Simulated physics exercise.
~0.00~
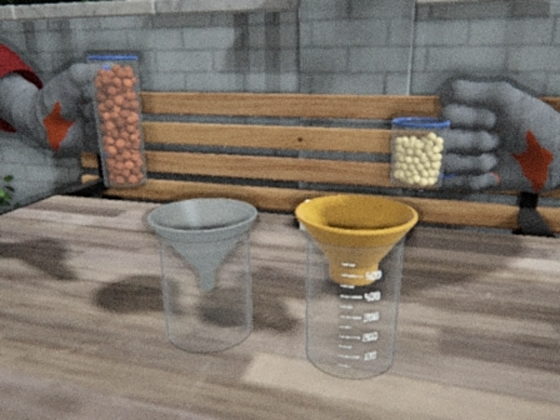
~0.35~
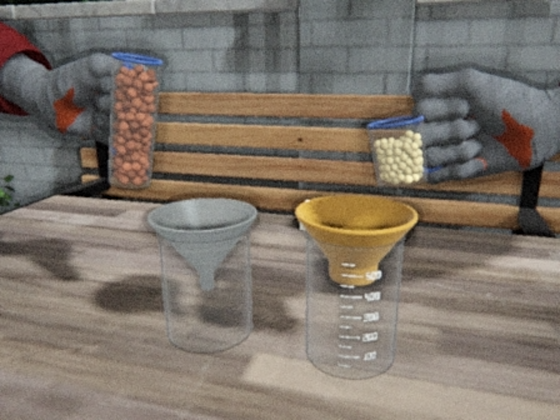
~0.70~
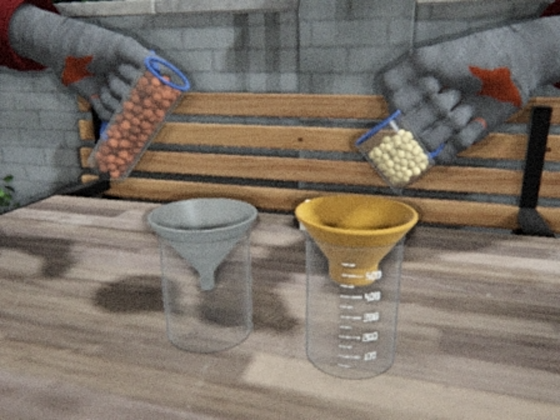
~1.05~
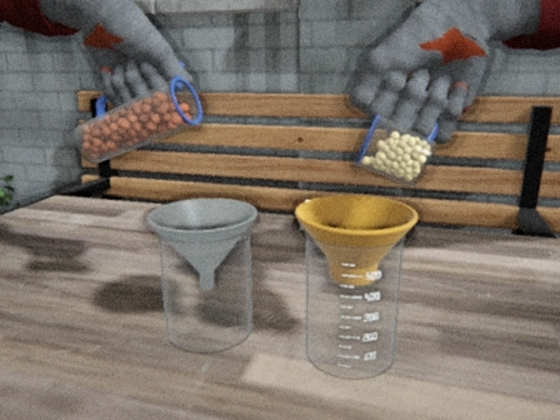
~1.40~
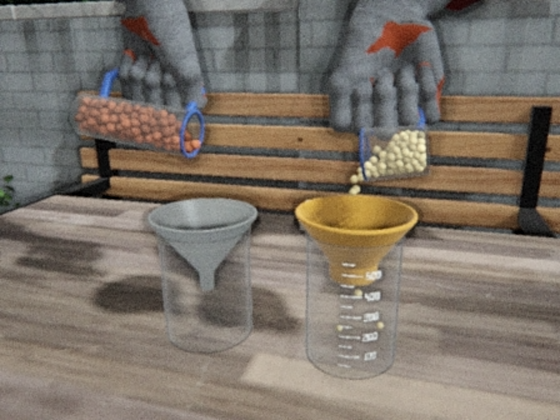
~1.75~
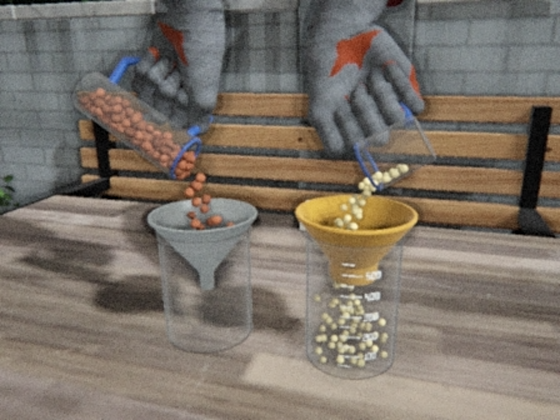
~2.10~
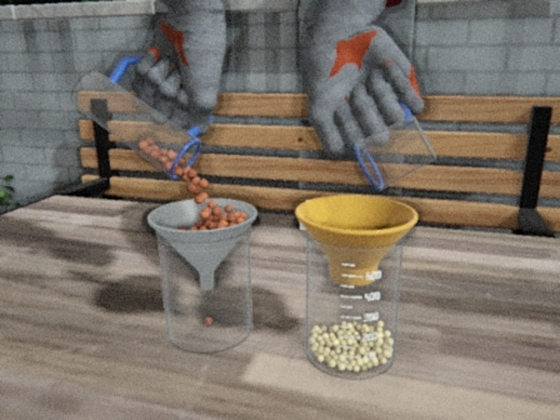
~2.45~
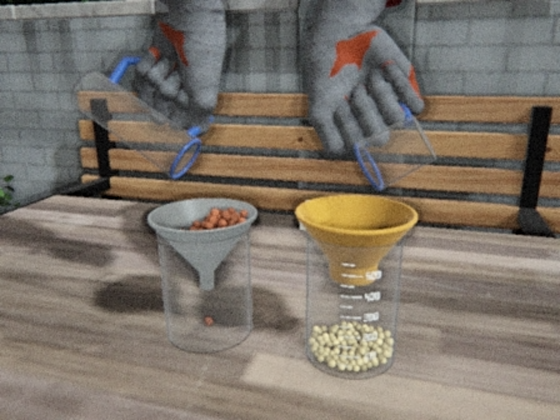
On a wooden table in front of a slatted bench, two gloved hands tipped clear cups over funnels set in jars; the pale beads on the right all ran through the yellow funnel, while nearly all the reddish ones jammed in the grey funnel.
